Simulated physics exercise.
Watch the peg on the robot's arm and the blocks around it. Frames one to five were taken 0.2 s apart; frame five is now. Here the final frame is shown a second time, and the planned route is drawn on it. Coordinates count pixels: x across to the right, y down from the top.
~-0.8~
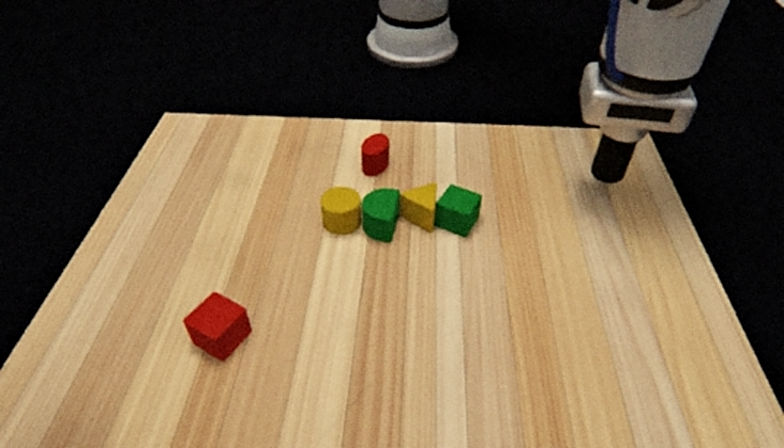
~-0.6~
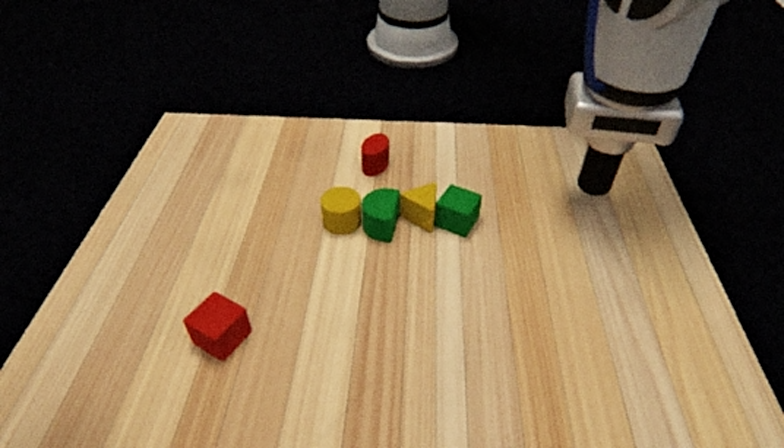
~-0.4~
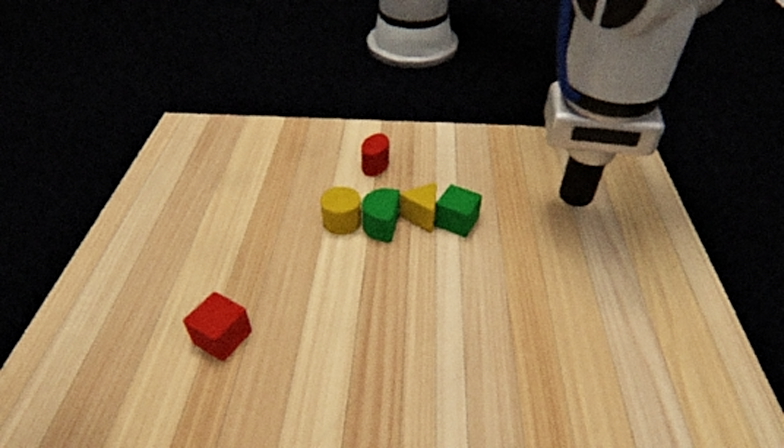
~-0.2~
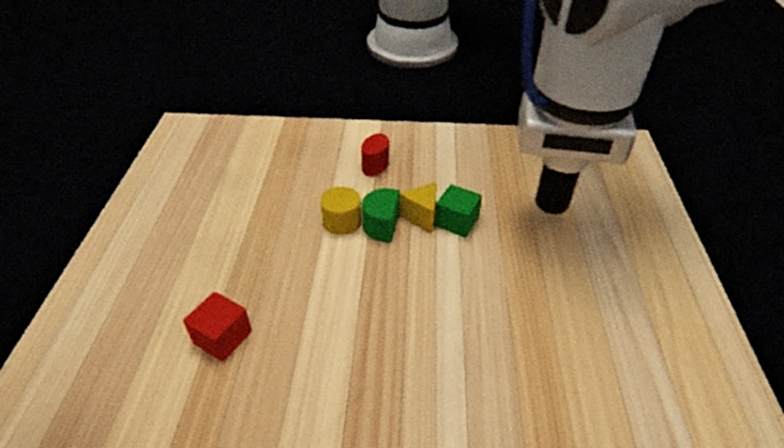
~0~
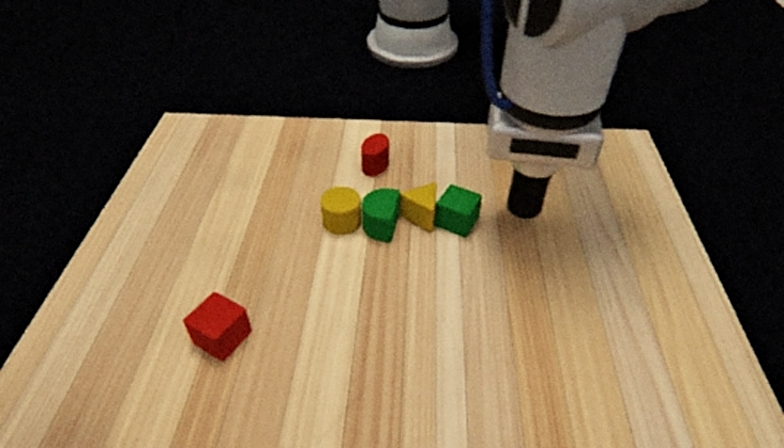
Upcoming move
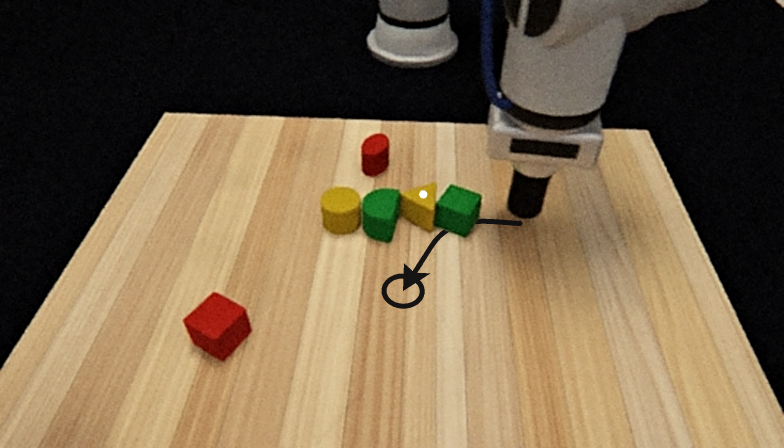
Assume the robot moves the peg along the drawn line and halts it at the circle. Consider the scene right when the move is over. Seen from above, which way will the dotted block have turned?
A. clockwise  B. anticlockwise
My pick is A.
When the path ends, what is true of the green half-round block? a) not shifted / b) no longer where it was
Choice b: No longer where it was.
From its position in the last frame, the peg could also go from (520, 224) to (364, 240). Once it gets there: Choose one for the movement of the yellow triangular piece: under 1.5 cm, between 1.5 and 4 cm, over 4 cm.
The block winds up beyond 4 cm from where it is now.
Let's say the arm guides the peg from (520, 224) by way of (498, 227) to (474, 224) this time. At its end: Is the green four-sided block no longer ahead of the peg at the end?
No, it doesn't check out.
The line goes from (520, 224) over (465, 223) and (429, 250) to (403, 291); the dot is on the yellow triangular piece.
The first path, step by step. One third of the way, peg (467, 208); yellow cylinder (336, 200); green half-round block (376, 198), turned 40° anticlockwise; yellow triangular piece (402, 189), turned 15° clockwise; green four-sided block (433, 194).
Two thirds of the way, peg (430, 235); yellow cylinder (326, 200); green half-round block (366, 197), turned 45° anticlockwise; yellow triangular piece (387, 184), turned 20° clockwise; green four-sided block (418, 194).
At the end, peg (404, 276); yellow cylinder (326, 200); green half-round block (366, 197), turned 45° anticlockwise; yellow triangular piece (387, 184), turned 20° clockwise; green four-sided block (418, 194).
